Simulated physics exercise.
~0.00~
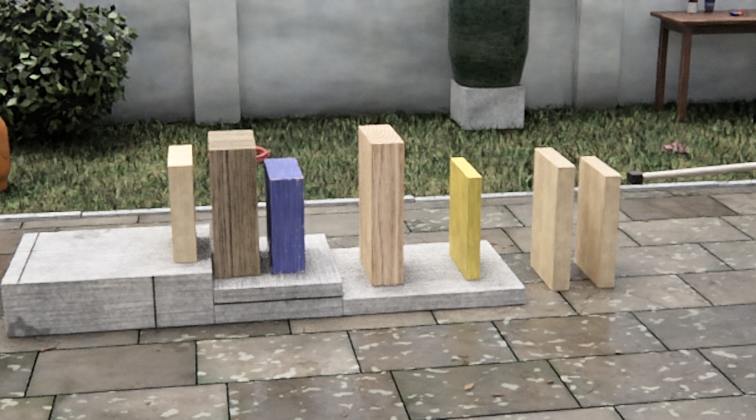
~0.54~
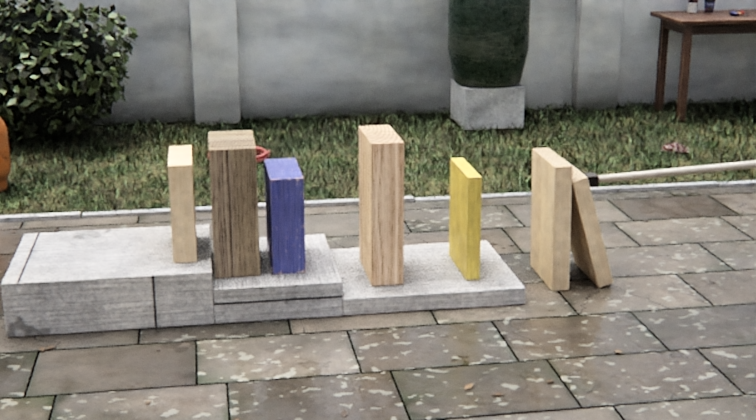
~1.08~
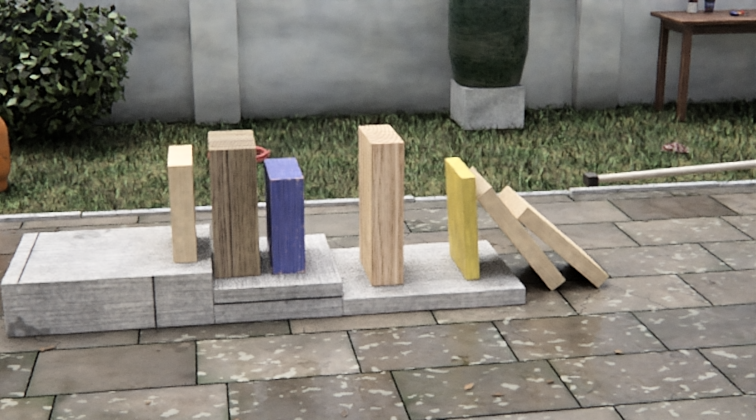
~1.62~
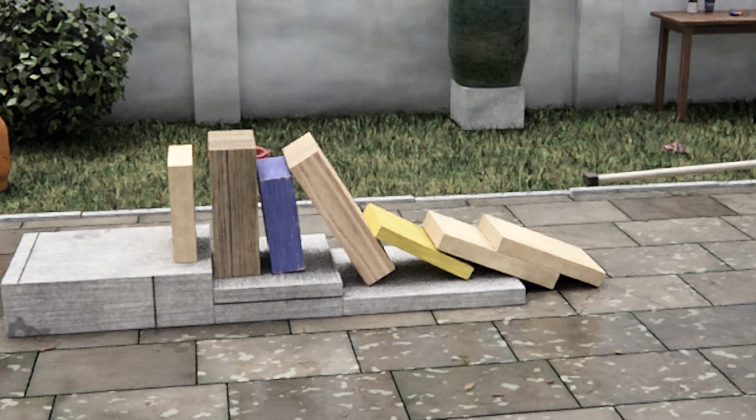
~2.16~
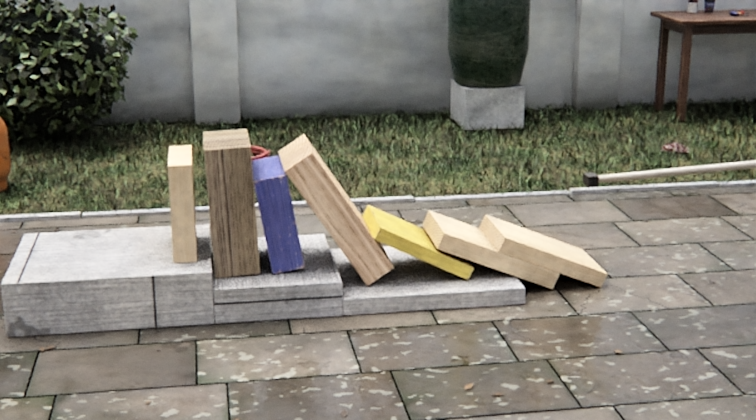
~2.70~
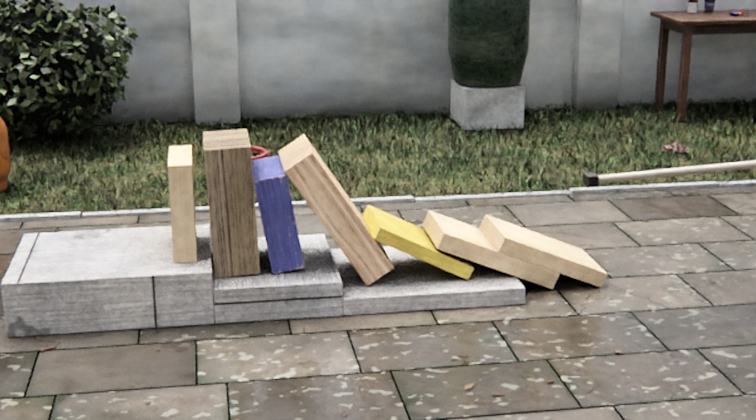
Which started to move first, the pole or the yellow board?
The pole started to move first, and the yellow board only began to go over later, after the boards to its right had tipped toward it.
